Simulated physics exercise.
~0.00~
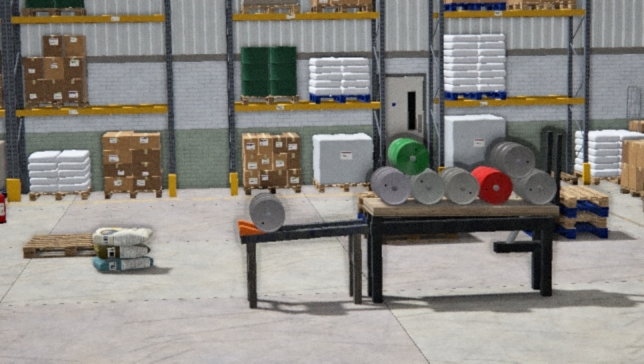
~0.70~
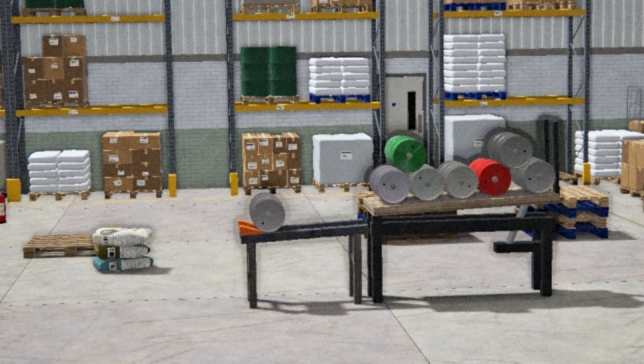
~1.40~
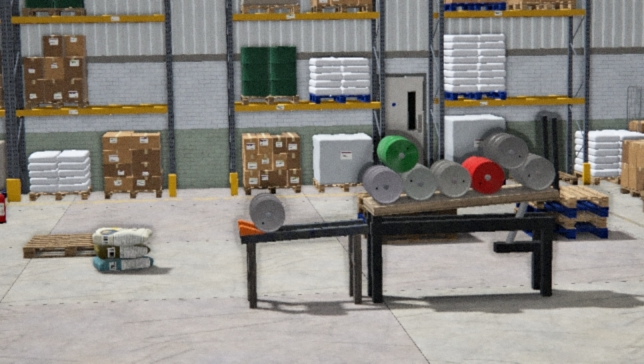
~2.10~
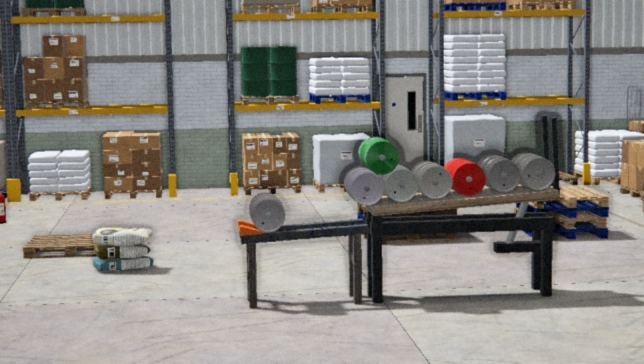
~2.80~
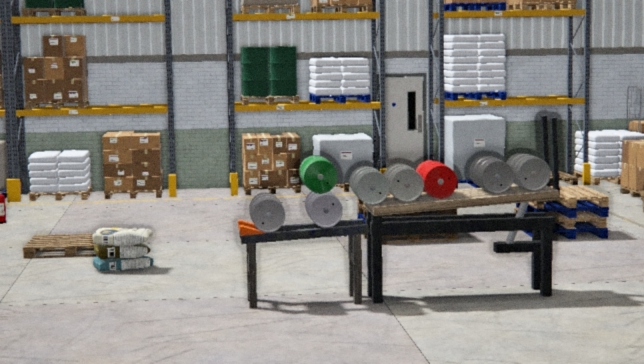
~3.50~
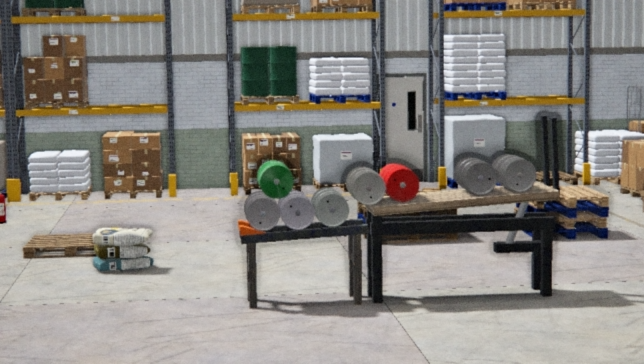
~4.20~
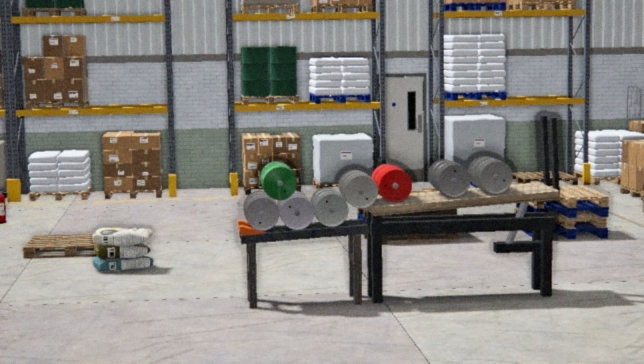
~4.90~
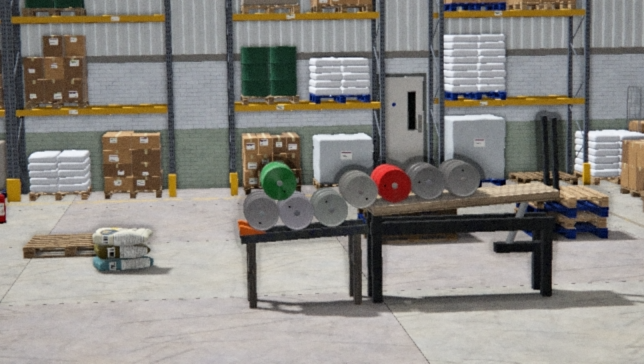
A dark-framed table with a wooden top stands in a warehouse, seen side-on, with a lower rack at its left and shelves of boxes, drums and white sacks behind. Grey kegs, one green and one red, are heaped on the table, while a single grey keg sits on the rack. The table top tilts down to the left, and the kegs roll that way. Some greys drop onto the rack, and the green one follows, riding over them. It settles on top of the greys at the rack's left, while the red stops near the table's left edge, greys on both sides.
